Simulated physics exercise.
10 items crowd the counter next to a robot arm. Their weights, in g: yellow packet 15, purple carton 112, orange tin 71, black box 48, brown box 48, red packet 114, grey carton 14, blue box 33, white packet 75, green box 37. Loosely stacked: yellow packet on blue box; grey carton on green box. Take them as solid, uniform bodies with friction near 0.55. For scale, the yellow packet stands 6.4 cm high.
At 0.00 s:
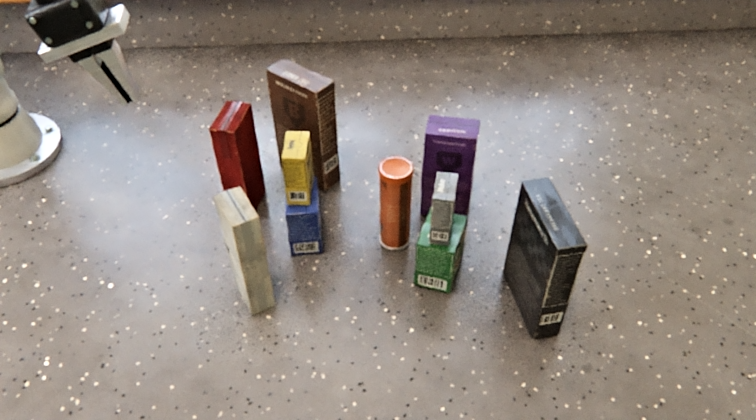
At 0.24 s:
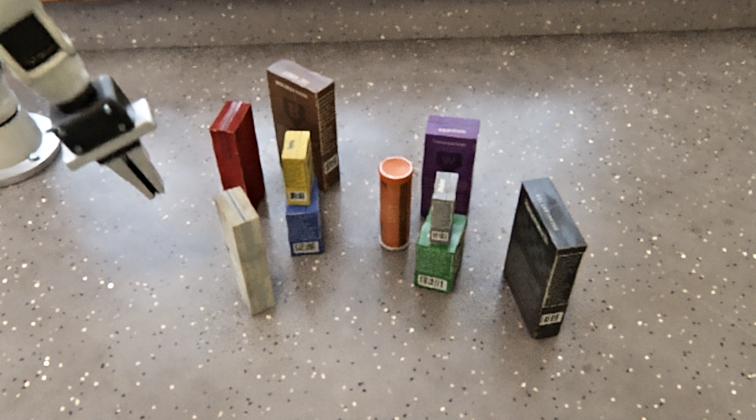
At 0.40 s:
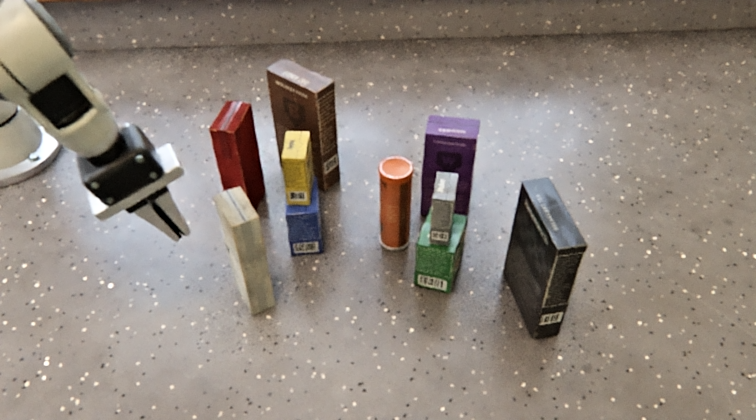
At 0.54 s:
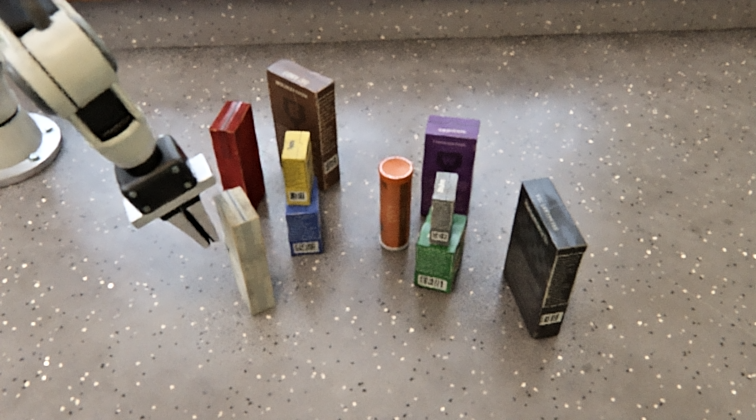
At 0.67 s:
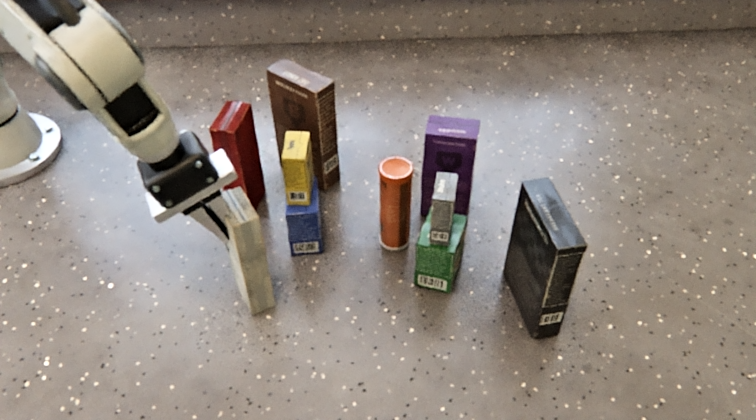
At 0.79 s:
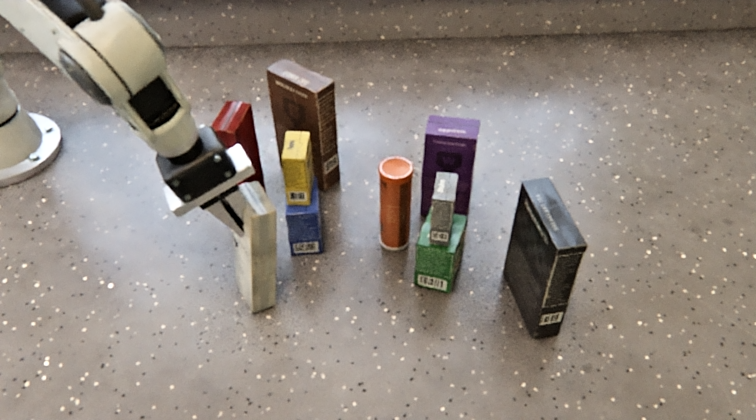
A robot arm reached in from the upper left, moved down and right past the red packet, and nudged the upright white packet, tilting it slightly, while the other boxes and orange tin stayed still.
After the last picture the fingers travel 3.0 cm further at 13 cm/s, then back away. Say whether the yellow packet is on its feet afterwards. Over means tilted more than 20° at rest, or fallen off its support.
The yellow packet is still standing at the end.
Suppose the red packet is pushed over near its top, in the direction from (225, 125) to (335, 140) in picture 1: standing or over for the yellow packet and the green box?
Yellow packet over, green box standing.
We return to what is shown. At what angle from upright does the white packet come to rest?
About 90°.
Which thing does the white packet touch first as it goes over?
The blue box.
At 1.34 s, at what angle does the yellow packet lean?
Some 0° off upright.
After 1.04 s, leaning white packet 36°.
After 1.34 s, blue box and white packet touch at 1.05 s; leaning white packet 90°.
After 1.79 s, leaning white packet 90°.
At rest, past 20° or fallen, white packet. Standing, red packet, blue box, orange tin, brown box, green box, black box, purple carton, yellow packet and grey carton.
